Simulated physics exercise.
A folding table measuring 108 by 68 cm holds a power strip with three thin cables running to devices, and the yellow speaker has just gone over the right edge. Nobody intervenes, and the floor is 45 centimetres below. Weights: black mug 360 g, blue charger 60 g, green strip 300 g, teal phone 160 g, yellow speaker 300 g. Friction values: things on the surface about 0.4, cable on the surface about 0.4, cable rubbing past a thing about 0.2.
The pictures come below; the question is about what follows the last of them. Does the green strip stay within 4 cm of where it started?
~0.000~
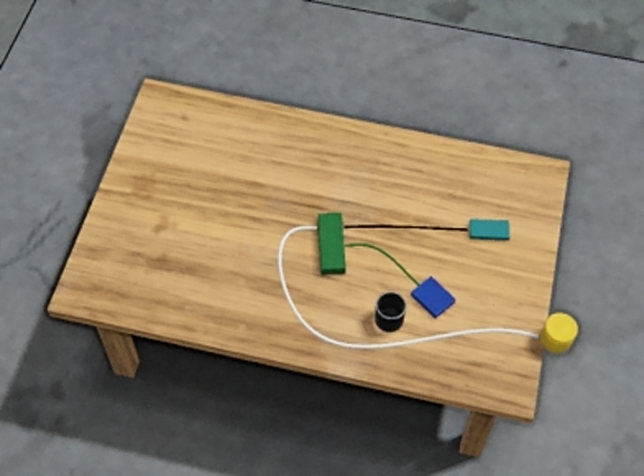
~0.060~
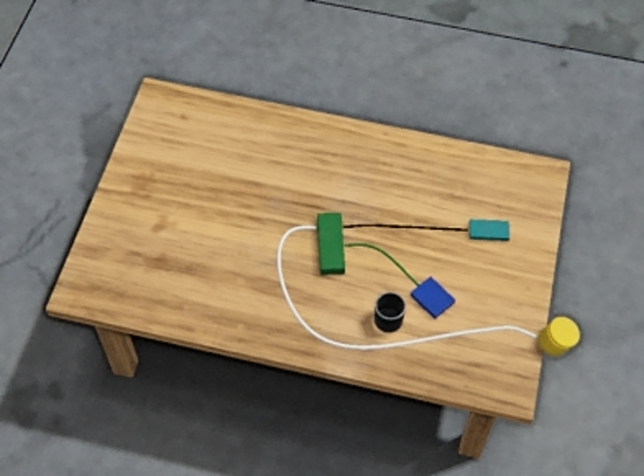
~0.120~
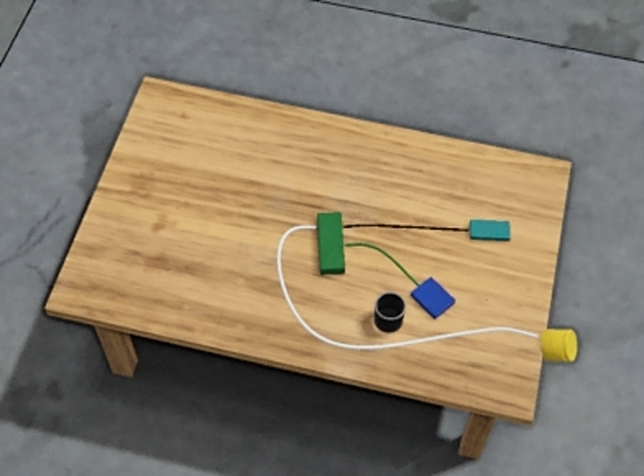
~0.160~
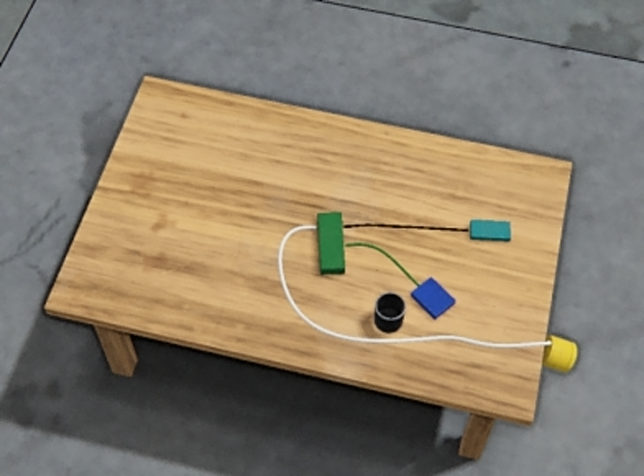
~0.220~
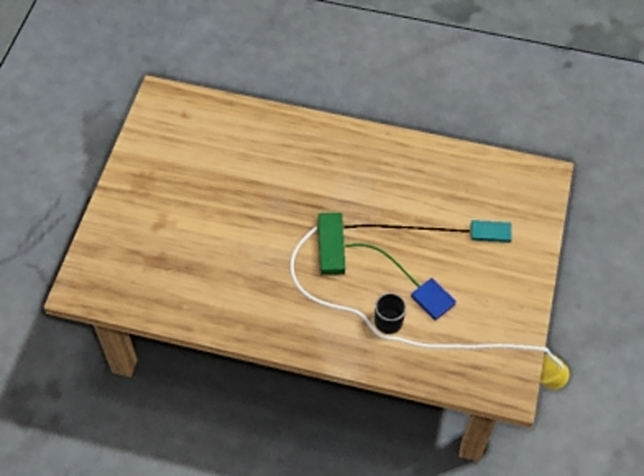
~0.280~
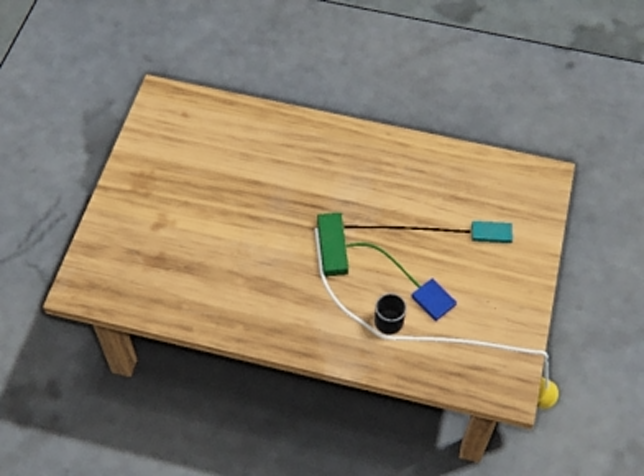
No.
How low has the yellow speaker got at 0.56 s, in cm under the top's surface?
40 cm or so.
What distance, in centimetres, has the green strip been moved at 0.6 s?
It has shifted some 11 centimetres from where it began.
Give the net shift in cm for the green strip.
Net shift: Around 11 cm.
By 0.6 s, the strip's end of the white cable at (350, 285); green strip 11 cm off its start, yellow speaker over the edge, black mug 1 cm off its start.
By 0.8 s, the strip's end of the white cable at (355, 288); green strip 11 cm off its start, yellow speaker over the edge, black mug 1 cm off its start.
By 1.1 s, the strip's end of the white cable at (355, 288); green strip 11 cm off its start at (374, 266), yellow speaker over the edge, black mug 1 cm off its start at (395, 303).
By 1.4 s, the strip's end of the white cable at (355, 288); green strip 11 cm off its start, yellow speaker over the edge, black mug 1 cm off its start.
By 2.6 s, the strip's end of the white cable at (355, 288); green strip 11 cm off its start at (374, 266), yellow speaker over the edge, black mug 1 cm off its start at (395, 303).
